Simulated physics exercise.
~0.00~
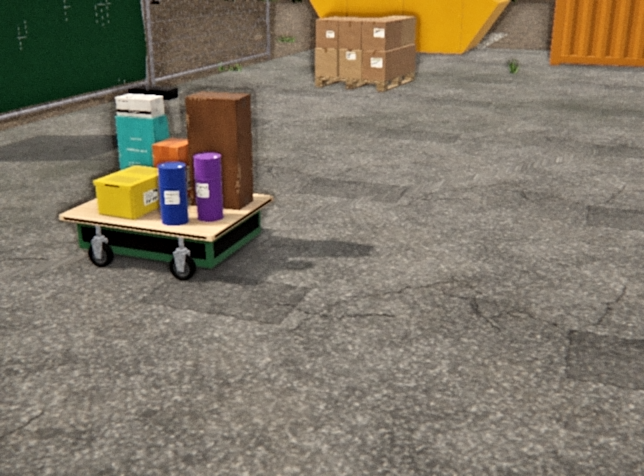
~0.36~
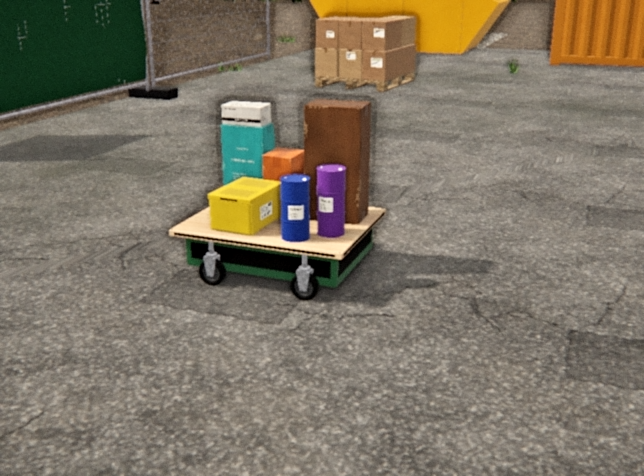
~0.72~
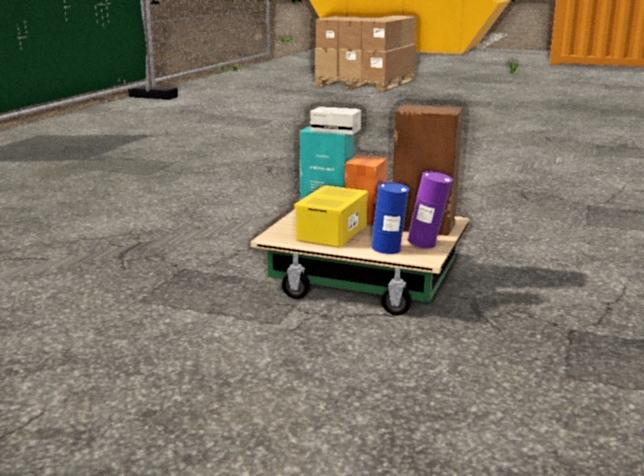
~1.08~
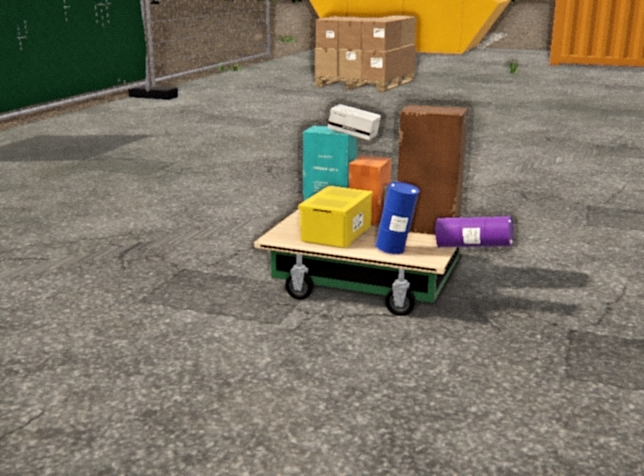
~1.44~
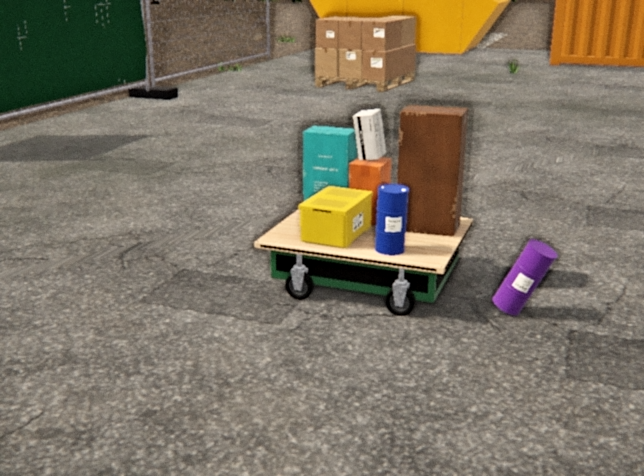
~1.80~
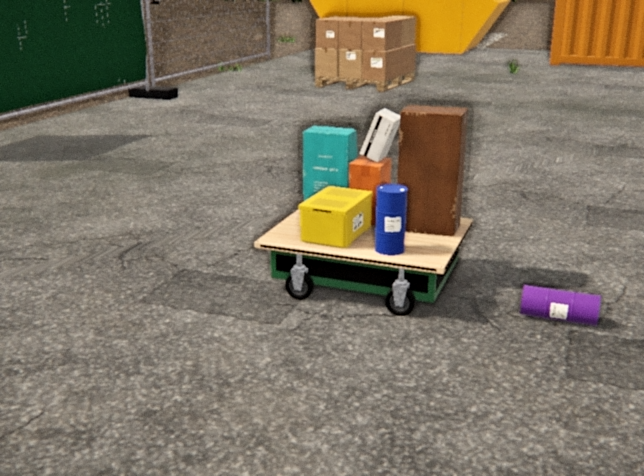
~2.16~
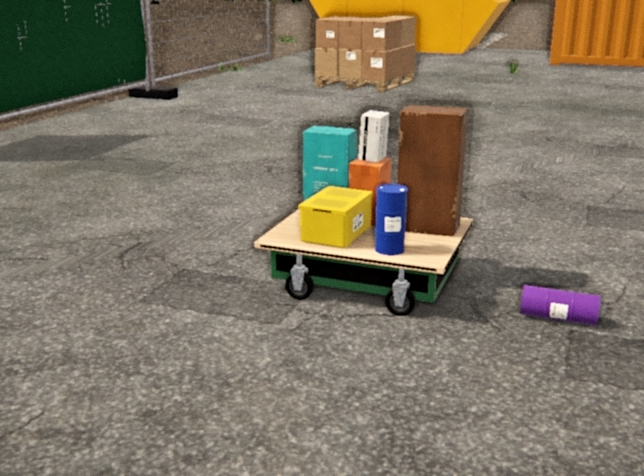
Loaded cart rolling right across a yard and stopping, purple canister toppling off onto the ground, white parcel tipping over on board.
